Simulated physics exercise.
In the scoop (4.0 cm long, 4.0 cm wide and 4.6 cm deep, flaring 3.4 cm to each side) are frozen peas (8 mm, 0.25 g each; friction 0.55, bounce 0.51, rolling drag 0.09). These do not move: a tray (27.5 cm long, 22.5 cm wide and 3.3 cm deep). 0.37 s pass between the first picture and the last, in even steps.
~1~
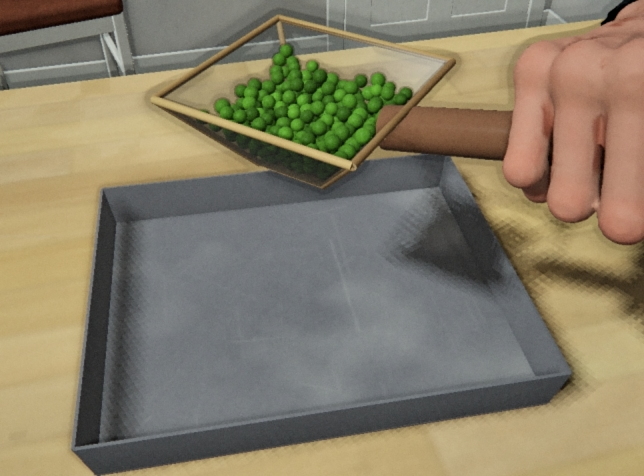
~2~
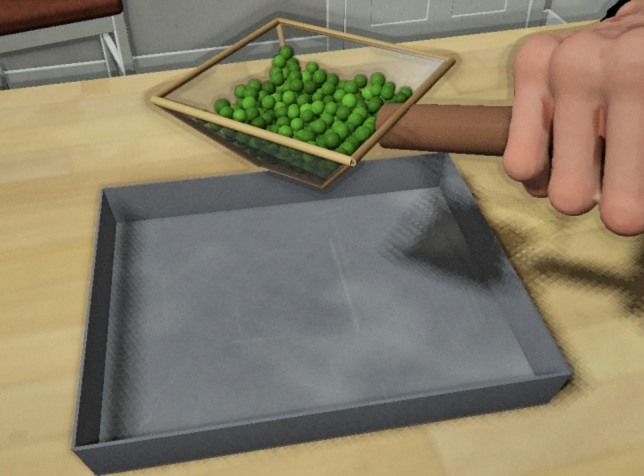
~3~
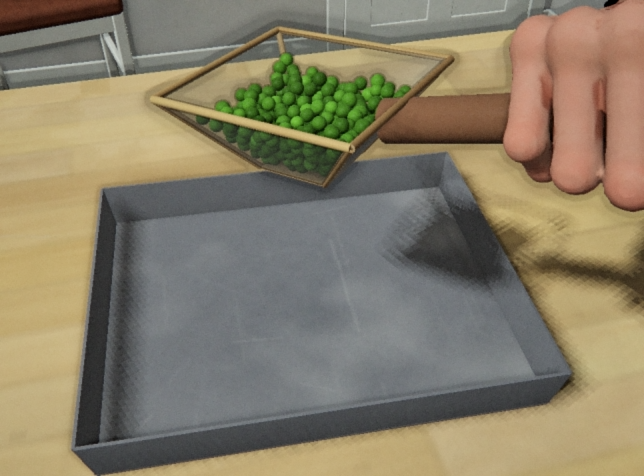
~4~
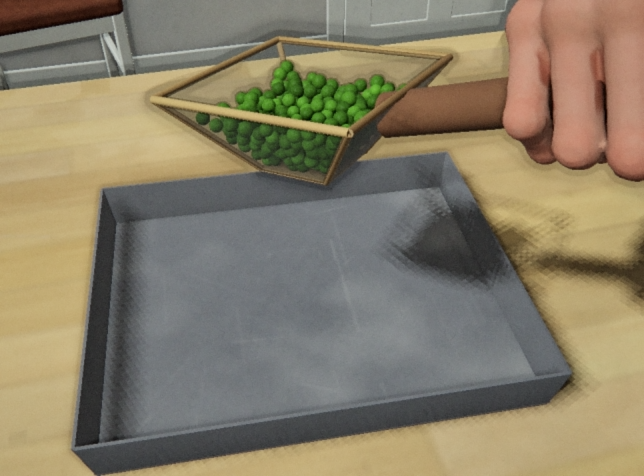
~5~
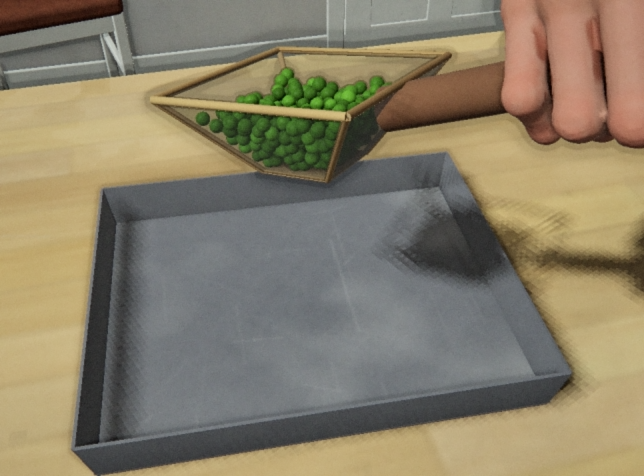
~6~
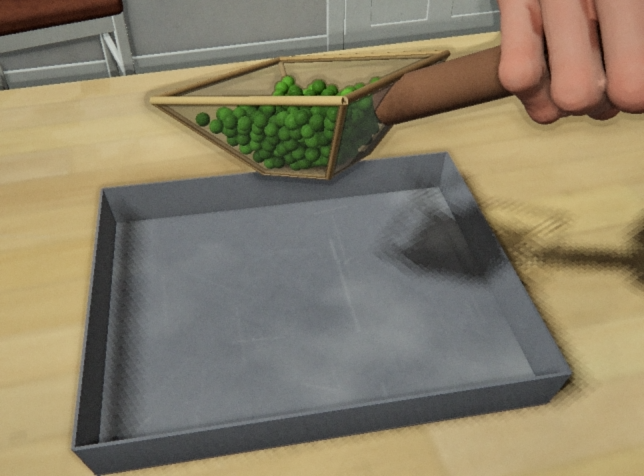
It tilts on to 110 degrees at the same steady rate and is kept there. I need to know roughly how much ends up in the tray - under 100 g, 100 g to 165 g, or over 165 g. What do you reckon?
My guess is a meagre share.
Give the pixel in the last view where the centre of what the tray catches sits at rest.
Middle: Approx. (280, 235).
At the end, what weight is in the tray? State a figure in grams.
Approx. 80 g.
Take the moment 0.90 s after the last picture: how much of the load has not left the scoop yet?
Around 30 percent.
Then, 0.49 s after the last picture, tilt 51 degrees; 0 g in the tray, scoop holds 100 %.
Then, 0.90 s after the last picture, tilt 77 degrees; 38 g in the tray, scoop holds 30 %.
Then, 1.27 s after the last picture, tilt 101 degrees; 78 g in the tray, scoop holds 0 %.
Then, 1.63 s after the last picture, tilt 110 degrees; 78 g in the tray, scoop holds 0 %.
In the end, 78 g in the tray, scoop holds 0 %.
